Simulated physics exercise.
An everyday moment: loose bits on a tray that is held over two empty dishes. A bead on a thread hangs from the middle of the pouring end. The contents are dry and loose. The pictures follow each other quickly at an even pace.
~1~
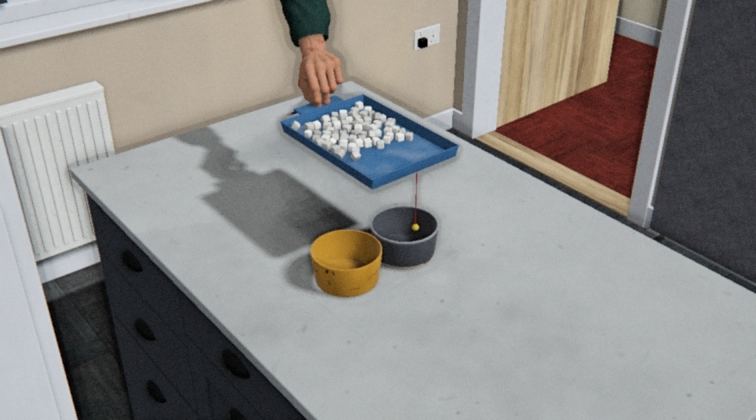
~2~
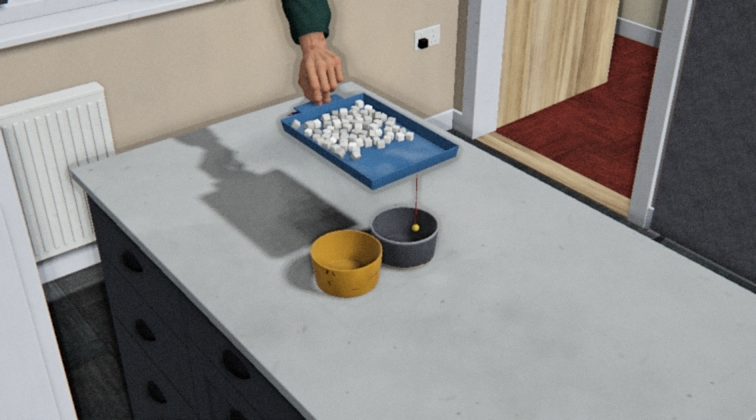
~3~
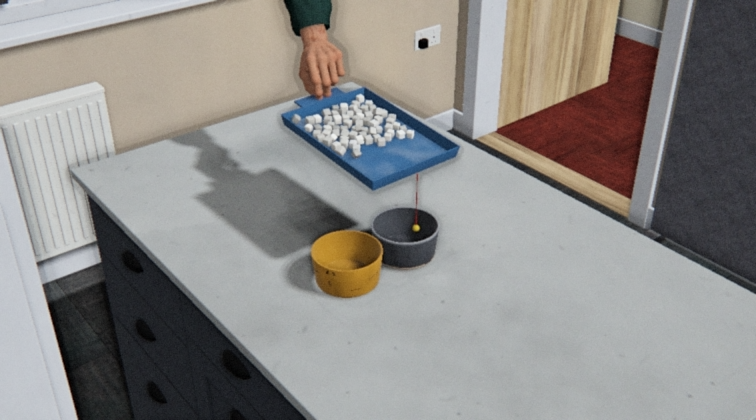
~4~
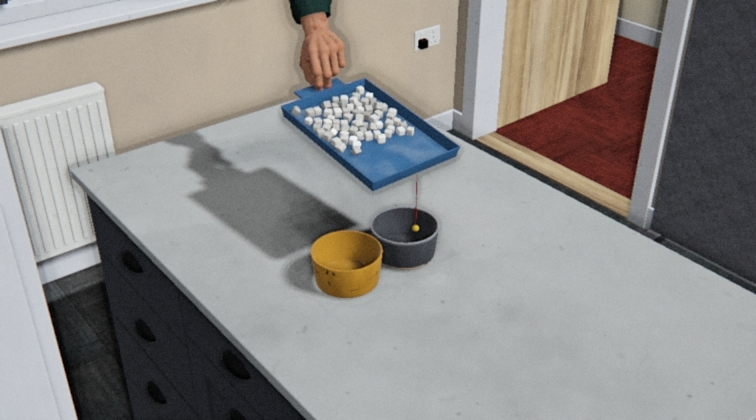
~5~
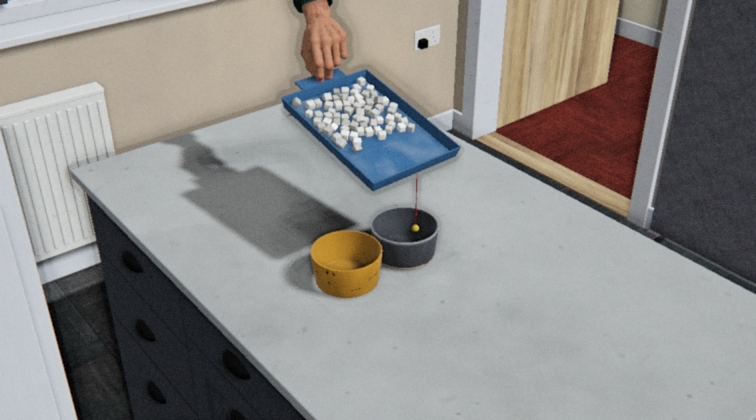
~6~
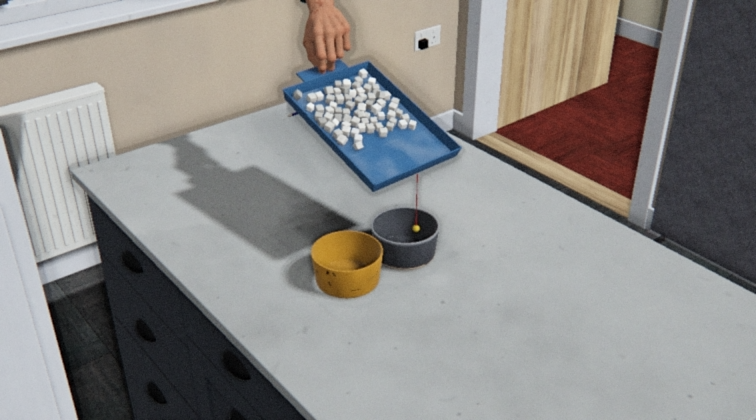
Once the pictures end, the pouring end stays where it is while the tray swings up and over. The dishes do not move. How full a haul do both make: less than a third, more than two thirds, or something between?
Caught overall: Under a third.
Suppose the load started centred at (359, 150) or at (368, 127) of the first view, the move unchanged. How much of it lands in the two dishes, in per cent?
Near 0 % and 0 %.
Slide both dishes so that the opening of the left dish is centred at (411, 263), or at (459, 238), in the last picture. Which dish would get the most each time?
One: The dish on the left. Two: Left.
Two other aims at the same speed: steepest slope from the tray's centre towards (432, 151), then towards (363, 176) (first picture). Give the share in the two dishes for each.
The first gives 0 %, the second 40 %.
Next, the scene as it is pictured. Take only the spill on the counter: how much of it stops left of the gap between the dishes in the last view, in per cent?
Some 10 per cent.
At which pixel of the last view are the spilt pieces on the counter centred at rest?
Around (437, 299).
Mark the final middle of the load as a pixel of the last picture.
At about (437, 299).
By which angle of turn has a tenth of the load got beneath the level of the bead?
At about 110°.
Shortly afterwards, tray tipped steeply; the whole lot on the tray.
Next, tray tipped right over; all but a few on the tray; a little outside both.
Some moments later, tray tipped past a quarter turn; the whole lot outside both.
In the end, tray tipped past a quarter turn; none at all in the left dish; none at all in the right dish; the whole lot outside both.
